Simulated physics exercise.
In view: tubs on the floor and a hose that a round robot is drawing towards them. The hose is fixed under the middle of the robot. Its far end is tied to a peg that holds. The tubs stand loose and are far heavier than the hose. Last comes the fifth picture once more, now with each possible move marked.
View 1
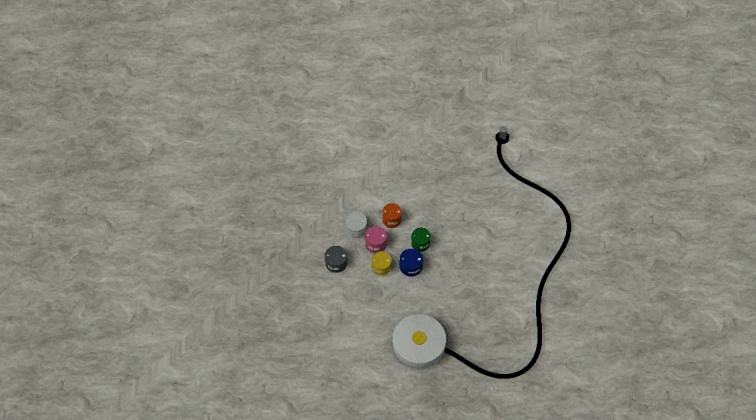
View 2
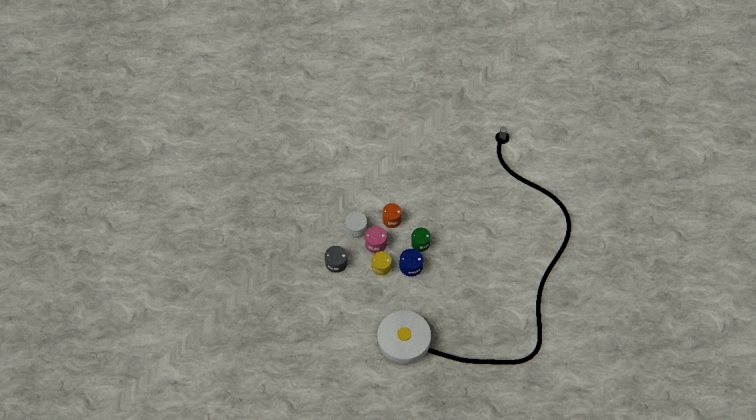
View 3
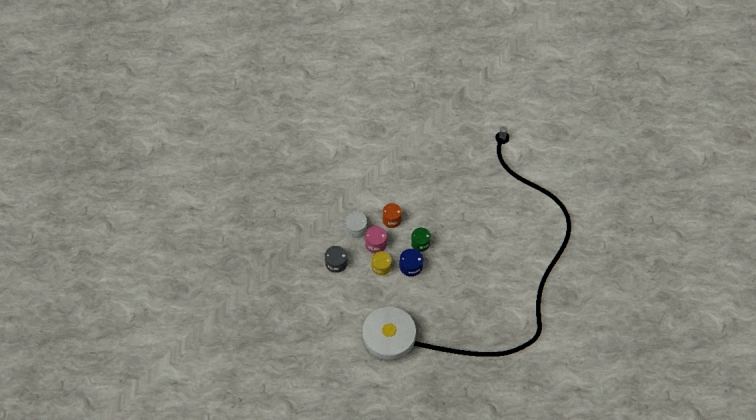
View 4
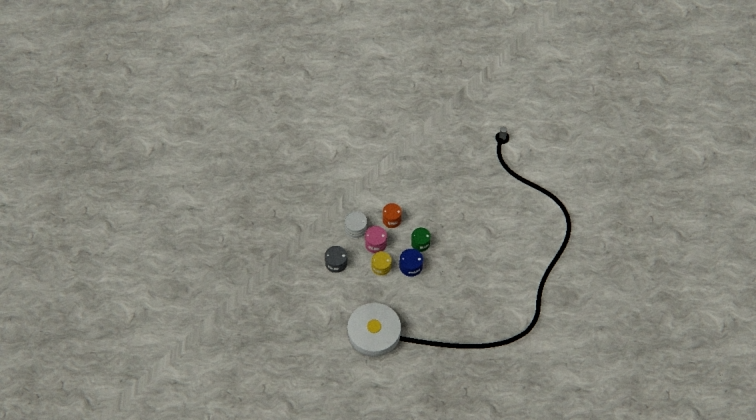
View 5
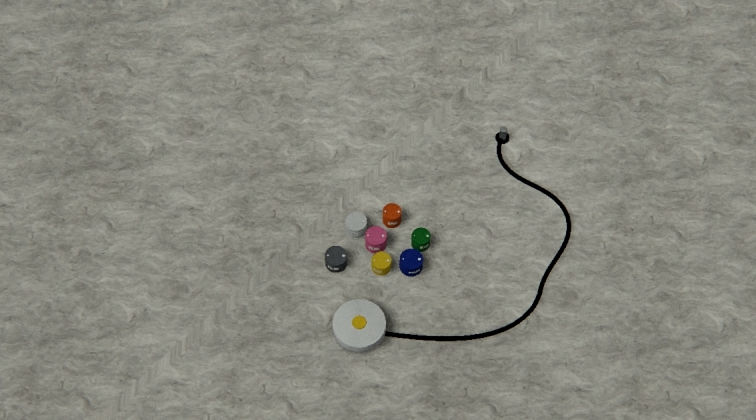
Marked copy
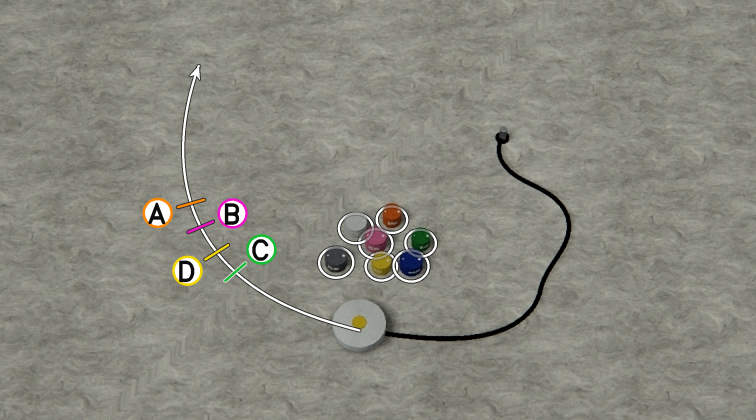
A round pale robot with a yellow centre sits low on a mottled grey floor, seen from high above, trailing a black hose that curves up the right to a small dark fitting. Above it cluster seven small tubs: white and orange at the top, pink and green between, grey, yellow and blue below. The robot slides steadily left and slightly upward, drawing the hose's lower stretch along, while the tubs and camera stay still.
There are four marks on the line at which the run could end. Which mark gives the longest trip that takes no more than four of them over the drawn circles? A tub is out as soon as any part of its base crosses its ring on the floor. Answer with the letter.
It should halt at A.
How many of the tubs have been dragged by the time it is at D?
By then, none.
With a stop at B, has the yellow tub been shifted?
By then, no.
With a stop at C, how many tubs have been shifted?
By then, none.
On the marked copy, A at (191, 203); B at (201, 227); C at (235, 272); D at (217, 252); the route from (359, 330) via (201, 227) to (199, 66).
Following A. Soon after the start, robot (282, 300).
Later, robot (220, 252).
In the end, robot (190, 199); yellow tub (379, 257); grey tub (337, 253); blue tub (398, 248); green tub (415, 236); four over the rings.
As for the rest, B is within the limit but short; C is within the limit but short; D is within the limit but short.
